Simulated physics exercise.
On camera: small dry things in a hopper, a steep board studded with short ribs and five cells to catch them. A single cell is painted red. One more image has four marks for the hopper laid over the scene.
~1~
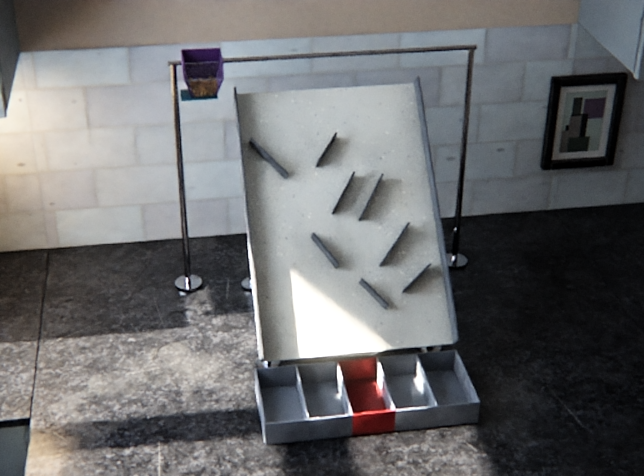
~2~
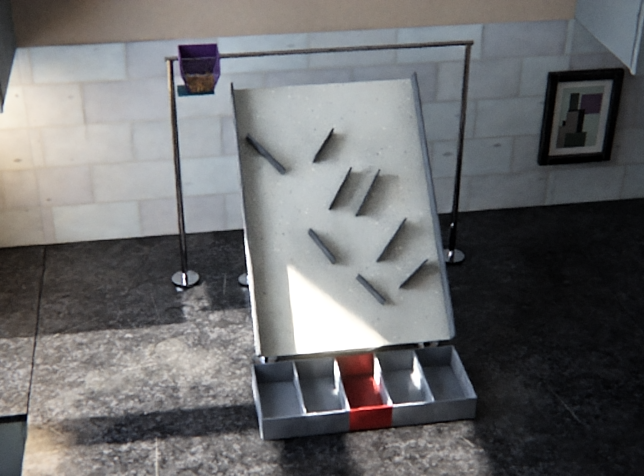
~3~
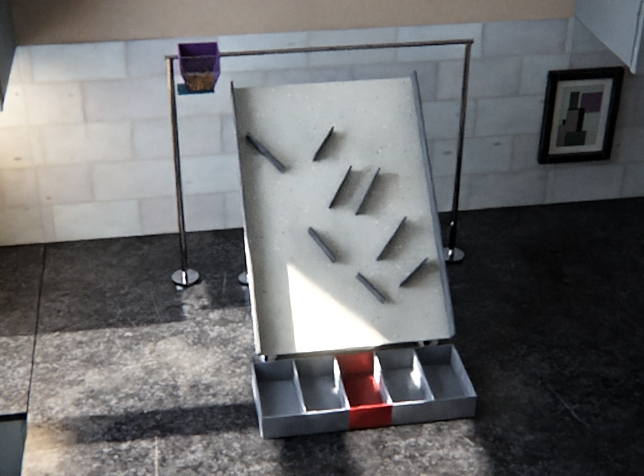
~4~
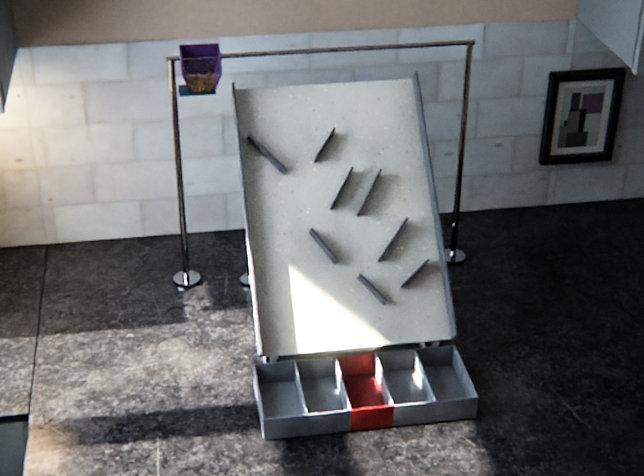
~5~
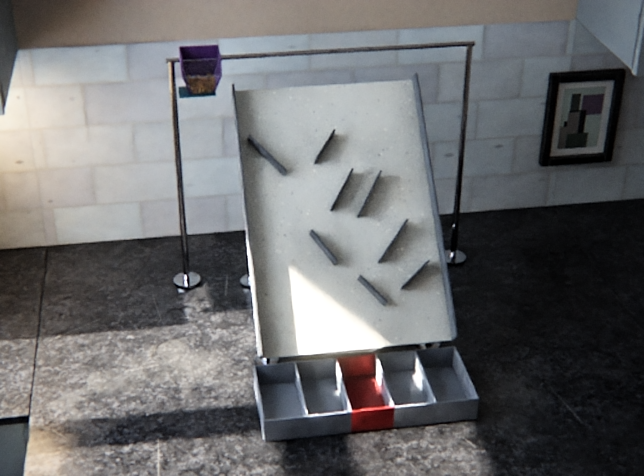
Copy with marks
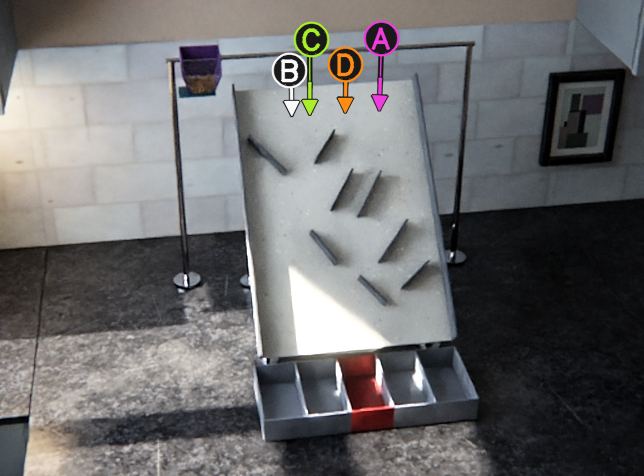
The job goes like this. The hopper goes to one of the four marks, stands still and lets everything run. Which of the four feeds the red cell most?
D works best here.
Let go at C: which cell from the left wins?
It is the first one.
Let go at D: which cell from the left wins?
It is the third one.
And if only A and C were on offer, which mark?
It is A.
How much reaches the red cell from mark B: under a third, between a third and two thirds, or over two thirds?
Under a third.
On the marked copy, mark A meets the board at (379, 104); mark B meets the board at (291, 110); mark C meets the board at (309, 109); mark D meets the board at (345, 107).
If A is chosen, roughly a quarter in the red cell, the larger part in other cells, just a few outside the box.
If B is chosen, about a tenth in the red cell, the larger part in other cells, about a tenth outside the box.
If C is chosen, just a few in the red cell, the larger part in other cells, roughly a quarter outside the box.
If D is chosen, roughly two thirds in the red cell, roughly a third in other cells, just a few outside the box.
